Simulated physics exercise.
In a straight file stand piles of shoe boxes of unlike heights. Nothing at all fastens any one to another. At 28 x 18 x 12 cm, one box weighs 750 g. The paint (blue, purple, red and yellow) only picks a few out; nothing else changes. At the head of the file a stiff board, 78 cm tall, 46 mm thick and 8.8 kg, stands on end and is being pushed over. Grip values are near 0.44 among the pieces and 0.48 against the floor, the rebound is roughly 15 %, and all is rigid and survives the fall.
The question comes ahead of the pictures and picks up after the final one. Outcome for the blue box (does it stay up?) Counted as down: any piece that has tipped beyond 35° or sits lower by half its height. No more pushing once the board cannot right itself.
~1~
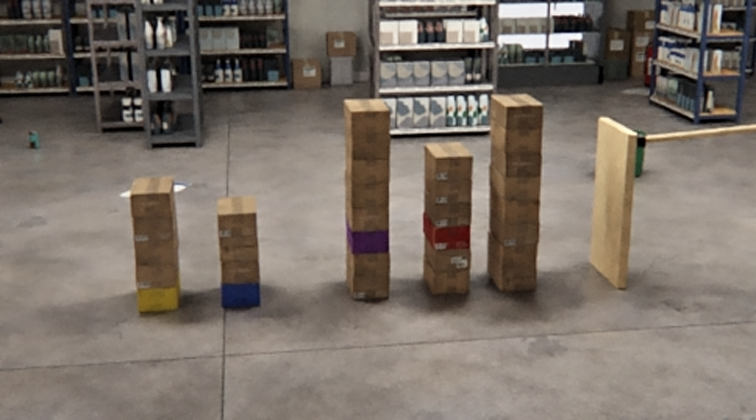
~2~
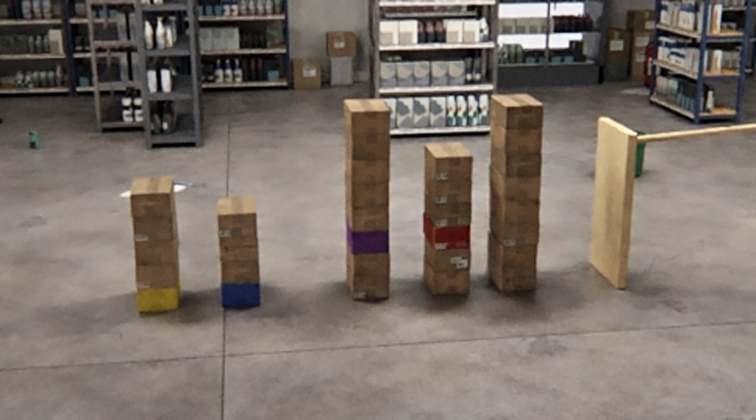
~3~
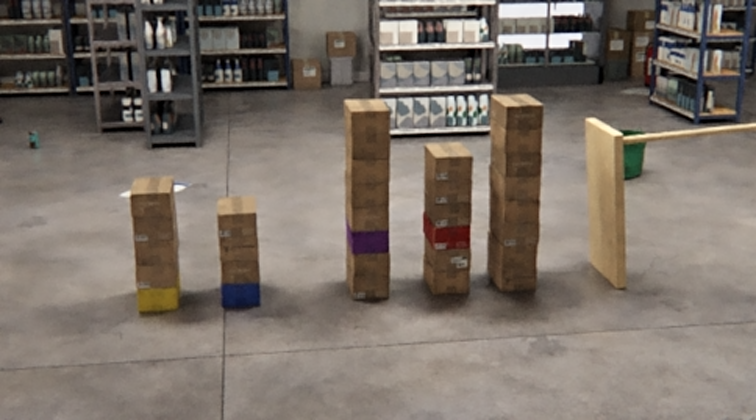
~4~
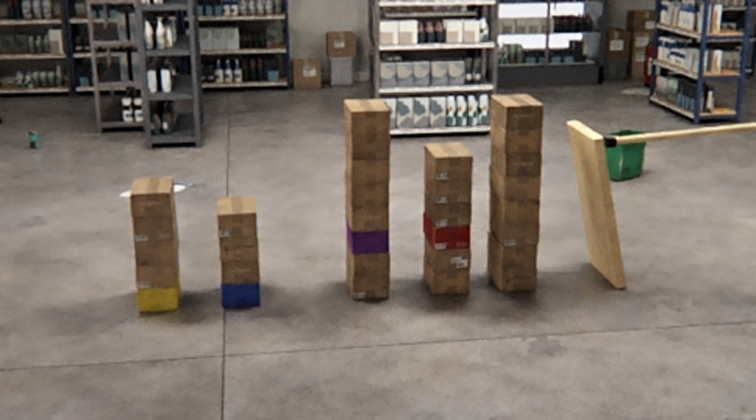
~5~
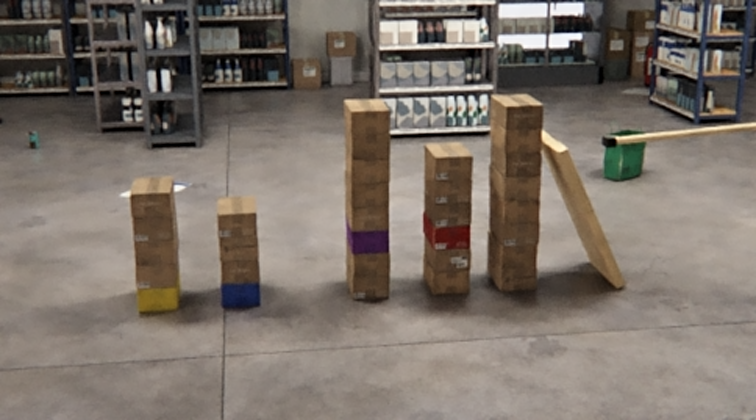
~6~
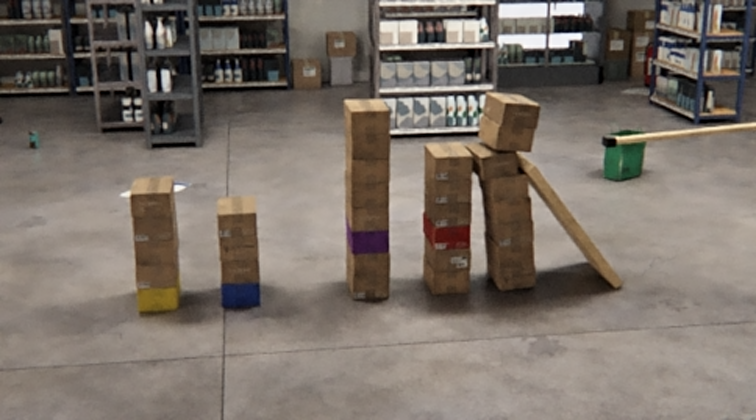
Holds.
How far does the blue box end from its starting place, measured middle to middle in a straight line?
Around 2 cm, start to finish.
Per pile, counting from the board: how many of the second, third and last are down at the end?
Counting pieces, the second pile has 5, the third 8 and the last 5.
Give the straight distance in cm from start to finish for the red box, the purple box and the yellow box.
From start to finish: Red 30, purple 45, yellow 10 centimetres.
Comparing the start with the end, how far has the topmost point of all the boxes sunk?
I'd say it's about 42 cm lower than before.
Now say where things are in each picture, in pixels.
In the first picture (pixels give the middle of a visible side), pole end (643, 142) 7 cm short, board 0° from upright; blue box (241, 295); yellow box (157, 300); red box (452, 238); none of the others has stirred.
Pole end 7 mm short, board 0° from upright; blue box (241, 295), in the second picture.
Pole end 53 mm in, board 5° from upright; blue box (241, 295); none of the others has stirred, in the third picture.
Pole end (613, 143) 8 cm in, stopped, board 12° from upright; blue box (241, 295); none of the others has stirred, in the fourth picture.
Pole end (613, 143) 8 cm in, stopped, board 25° from upright; blue box (241, 295); none of the others has stirred, in the fifth picture.
Pole end (613, 143) 8 cm in, stopped, board 38° from upright; blue box (241, 295); purple box (371, 242); yellow box (157, 300); steepest lean 8°, the box at (515, 140); movement in 8 of them, in the sixth picture.
Then, 0.60 s past the last view, board 66° from upright; 8 of the 31 boxes down; blue box unmoved; red box 17° from how it stood.
Then, 1.44 s past the last view, board 68° from upright; 22 of the 31 boxes down; blue box 21 mm from its place; purple box 52° from how it stood, 18 cm lower.
In the end, board 68° from upright; 29 of the 31 boxes down; blue box 21 mm from its place; purple box 51° from how it stood, 18 cm lower; yellow box 46° from how it stood. From the last view, middles, blue box near (236, 284), purple box near (288, 272).
